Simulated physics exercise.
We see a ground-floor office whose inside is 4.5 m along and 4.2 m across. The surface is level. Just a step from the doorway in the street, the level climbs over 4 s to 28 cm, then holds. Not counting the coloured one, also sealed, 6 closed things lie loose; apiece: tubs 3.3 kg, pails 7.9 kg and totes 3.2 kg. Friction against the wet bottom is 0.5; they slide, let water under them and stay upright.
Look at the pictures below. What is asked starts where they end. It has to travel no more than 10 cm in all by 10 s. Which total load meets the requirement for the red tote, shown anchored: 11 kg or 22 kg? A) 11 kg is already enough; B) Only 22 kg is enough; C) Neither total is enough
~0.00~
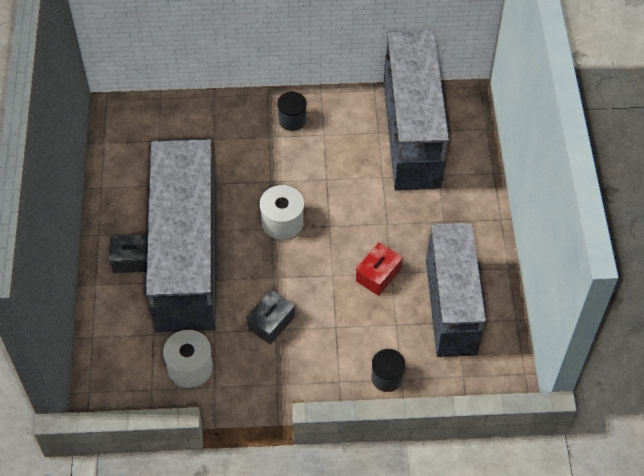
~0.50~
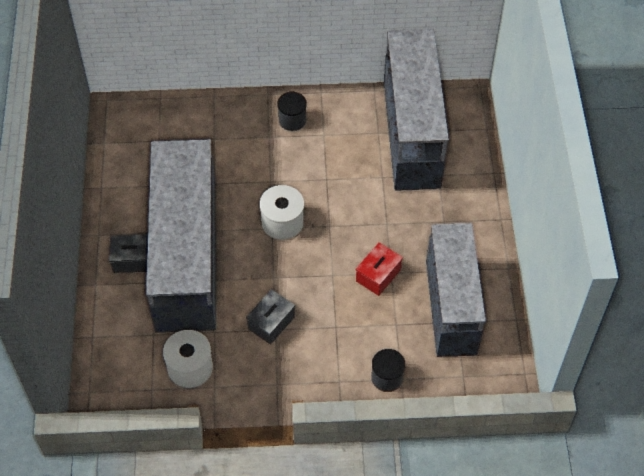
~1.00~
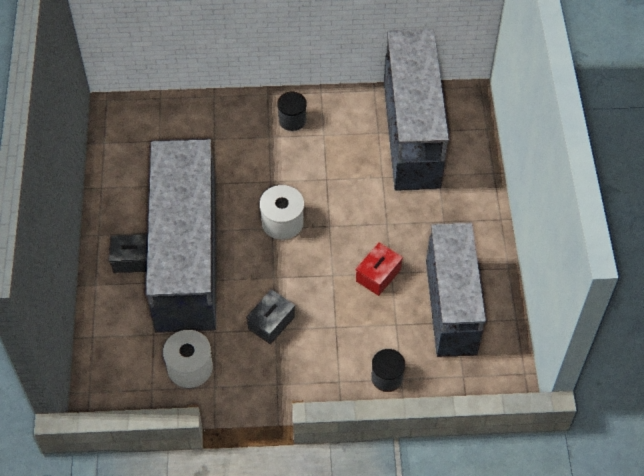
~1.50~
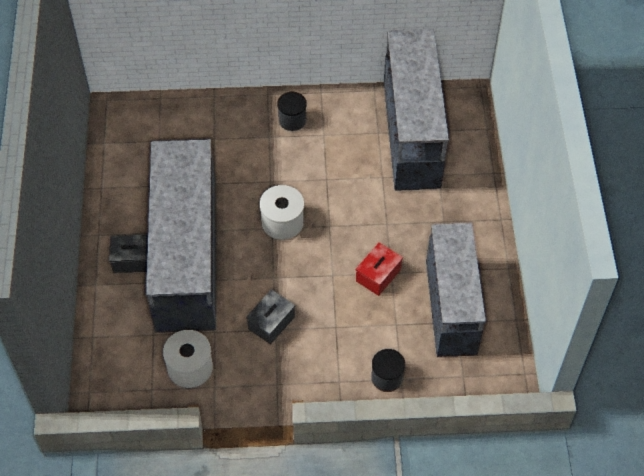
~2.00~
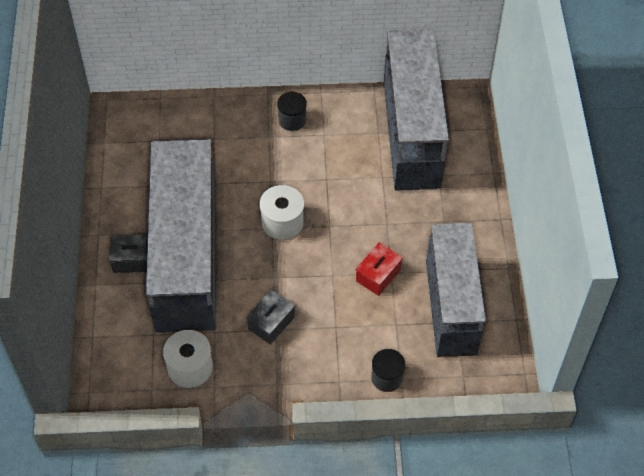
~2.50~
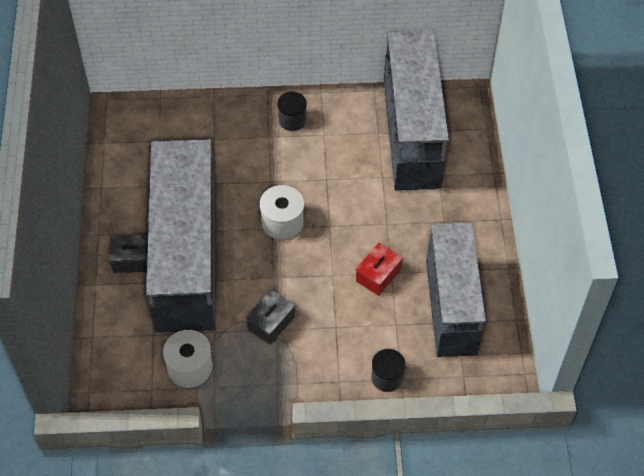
11 kg is already enough (A).
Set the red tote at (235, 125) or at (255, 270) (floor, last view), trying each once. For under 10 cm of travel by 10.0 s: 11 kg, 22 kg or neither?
Taking the two spots in turn, neither keeps it, then neither keeps it.
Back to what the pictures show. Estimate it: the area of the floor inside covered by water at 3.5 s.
Roughly 3.5 m2.
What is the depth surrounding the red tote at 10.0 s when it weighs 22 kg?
Something like 7 centimetres.
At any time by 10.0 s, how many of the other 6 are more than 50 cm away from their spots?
The number is 5.
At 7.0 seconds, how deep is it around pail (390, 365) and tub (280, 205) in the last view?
About 2 and 17 cm.
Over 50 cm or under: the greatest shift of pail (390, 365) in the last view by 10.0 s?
I'd say it falls below.
After 3.5 s the red tote would be 0 cm from its start with 11 kg and 0 cm from its start with 22 kg; 0 cm of water round it then.
After 4.5 s the red tote would be 0 cm from its start with 11 kg and 0 cm from its start with 22 kg; 3 cm of water round it then.
After 7.0 s the red tote would be 0 cm from its start with 11 kg and 0 cm from its start with 22 kg; 4 cm of water round it then.
After 10.0 s the red tote would be 0 cm from its start with 11 kg and 0 cm from its start with 22 kg; 7 cm of water round it then.
